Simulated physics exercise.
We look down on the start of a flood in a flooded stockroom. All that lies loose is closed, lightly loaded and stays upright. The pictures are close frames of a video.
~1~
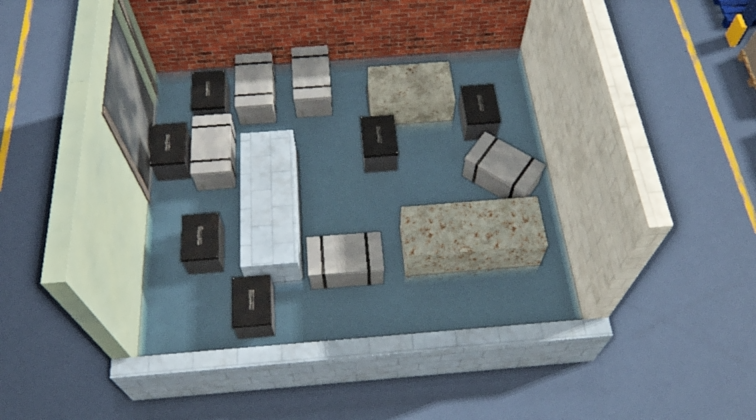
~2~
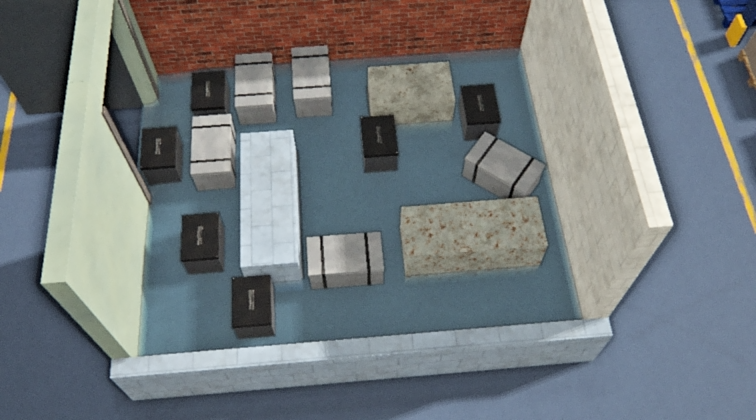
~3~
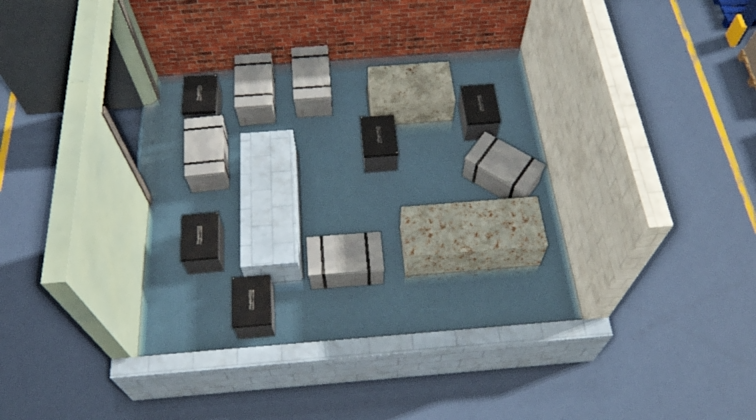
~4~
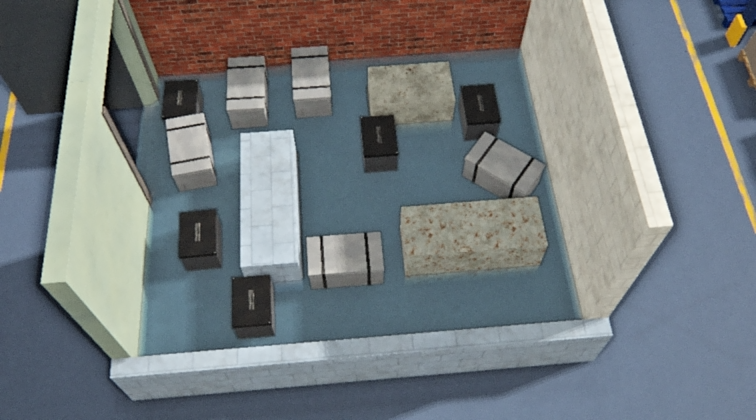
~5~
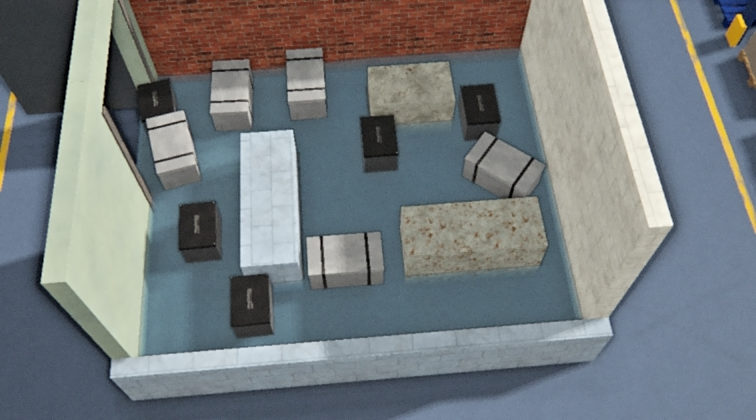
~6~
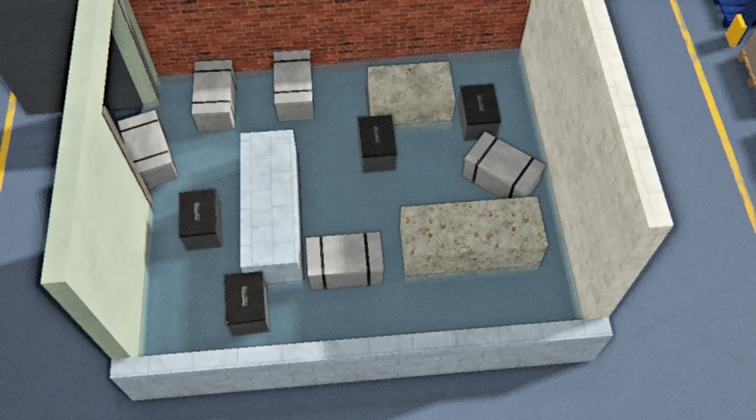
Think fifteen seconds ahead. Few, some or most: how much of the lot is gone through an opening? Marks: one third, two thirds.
It is two thirds or more.
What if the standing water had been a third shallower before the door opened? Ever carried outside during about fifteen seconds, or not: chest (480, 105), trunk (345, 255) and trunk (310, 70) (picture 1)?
In turn: Still in, stays, out.
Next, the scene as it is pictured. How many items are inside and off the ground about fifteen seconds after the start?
It comes to 3.
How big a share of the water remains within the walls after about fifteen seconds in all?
Some 44 per cent.
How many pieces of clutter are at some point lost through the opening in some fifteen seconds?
8 of them.
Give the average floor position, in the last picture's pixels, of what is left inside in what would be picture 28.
Around (364, 212).
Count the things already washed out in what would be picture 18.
That makes 6.
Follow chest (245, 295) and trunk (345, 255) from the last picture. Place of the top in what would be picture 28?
At about (188, 190) and (320, 300).
A moment on, 3 of 11 are out; 8 afloat.
Next, 6 of 11 are out; 5 afloat.
Later, 7 of 11 are out; 4 afloat.
In the end, 8 of 11 are out; 3 afloat.
